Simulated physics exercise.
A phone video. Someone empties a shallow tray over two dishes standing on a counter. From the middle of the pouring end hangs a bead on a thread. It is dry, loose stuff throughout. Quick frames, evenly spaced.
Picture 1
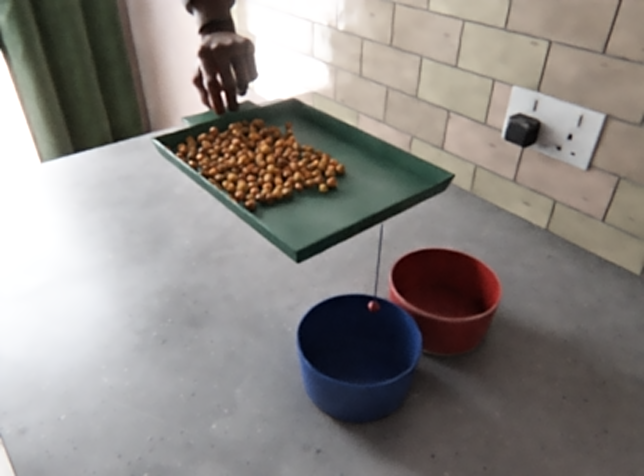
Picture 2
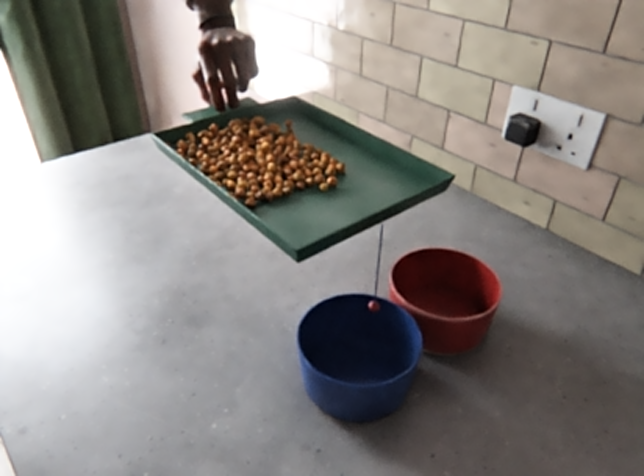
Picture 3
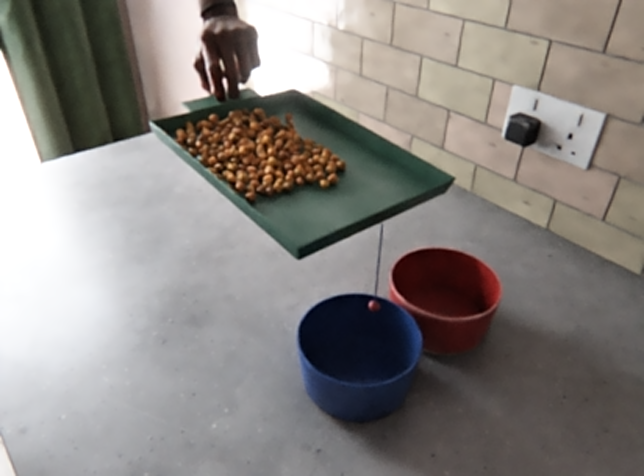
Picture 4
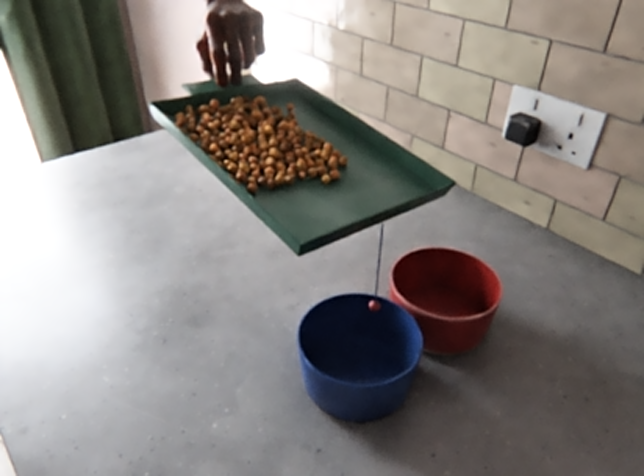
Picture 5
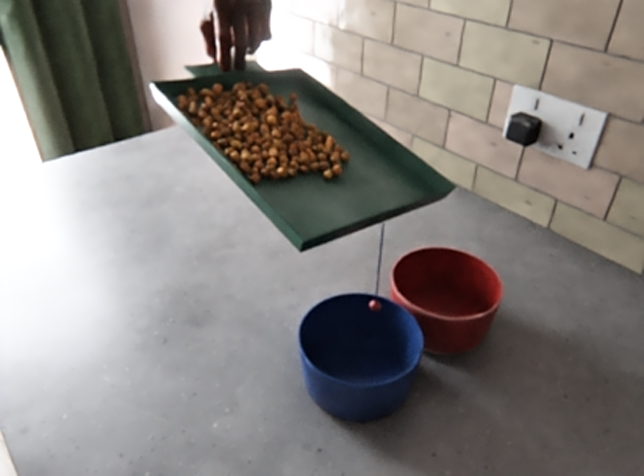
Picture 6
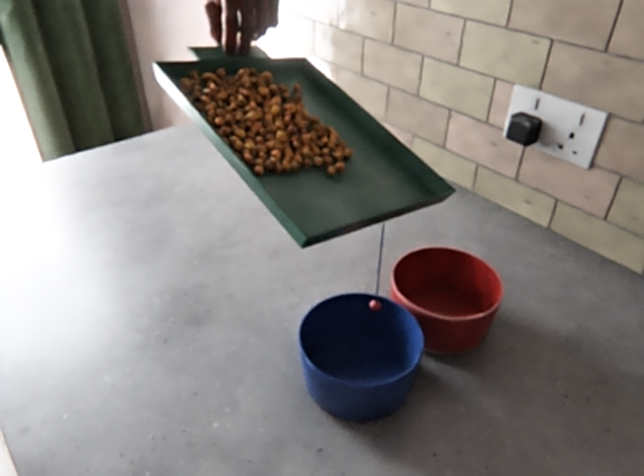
Hand gradually raising the far end of a green tray of roasted chickpeas, tilting it above blue and red bowls.
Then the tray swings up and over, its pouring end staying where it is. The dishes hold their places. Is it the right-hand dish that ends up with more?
Yes, bigger share: Right.
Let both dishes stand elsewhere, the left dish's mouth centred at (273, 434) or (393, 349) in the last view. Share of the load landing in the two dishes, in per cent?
You'd get 10 per cent first and 70 per cent second.
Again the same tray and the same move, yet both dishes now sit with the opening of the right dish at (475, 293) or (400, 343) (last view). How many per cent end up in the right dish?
Approximately 60 percent, followed by approximately 20 percent.
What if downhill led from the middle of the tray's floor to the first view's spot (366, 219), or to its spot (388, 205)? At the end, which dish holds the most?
The first slope favours the dish to the left, the second the dish to the right.
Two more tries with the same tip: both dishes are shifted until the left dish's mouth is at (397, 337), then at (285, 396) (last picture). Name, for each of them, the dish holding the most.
Case one: The dish at right. Case two: The dish at right.
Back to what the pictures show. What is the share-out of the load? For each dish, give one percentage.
Left dish around 0, right dish around 90, both in a hundred.
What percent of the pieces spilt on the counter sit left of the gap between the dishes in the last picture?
I'd say some 10 in a hundred.
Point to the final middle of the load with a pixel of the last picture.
Somewhere around (435, 319) in the final view.
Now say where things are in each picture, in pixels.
Corners of the pouring end at (298, 246) and (448, 174), level; middle of the load at (251, 159), roasted chickpeas; left dish at (402, 392); right dish at (486, 327); bead on its thread at (374, 307), in the first frame.
Corners of the pouring end at (298, 245) and (449, 175), level; middle of the load at (251, 156), in the second frame.
Corners of the pouring end at (299, 242) and (449, 177), tipped barely, lowest at the right corner; middle of the load at (251, 149), in the third frame.
Corners of the pouring end at (302, 239) and (450, 181), tipped a little, lowest at the right corner; middle of the load at (252, 138), in the fourth frame.
Corners of the pouring end at (305, 235) and (450, 184), tipped a little, lowest at the right corner; middle of the load at (255, 127), in the fifth frame.
Corners of the pouring end at (309, 232) and (450, 188), tipped clearly, lowest at the right corner; middle of the load at (258, 116); left dish at (403, 391); right dish at (488, 326), in the sixth frame.
Soon after the last picture, tray tipped steeply; most on the tray; a small part in the right dish; a stray few outside both; a small part in the air.
A little later, tray tipped past a quarter turn; about half on the tray; a stray few in the left dish; about a third in the right dish; a stray few outside both; a stray few in the air.
Later still, tray tipped past a quarter turn; a small part in the left dish; most in the right dish; a small part outside both; a stray few in the air.
At rest, tray tipped past a quarter turn; a small part in the left dish; most in the right dish; a small part outside both; a stray few in the air.
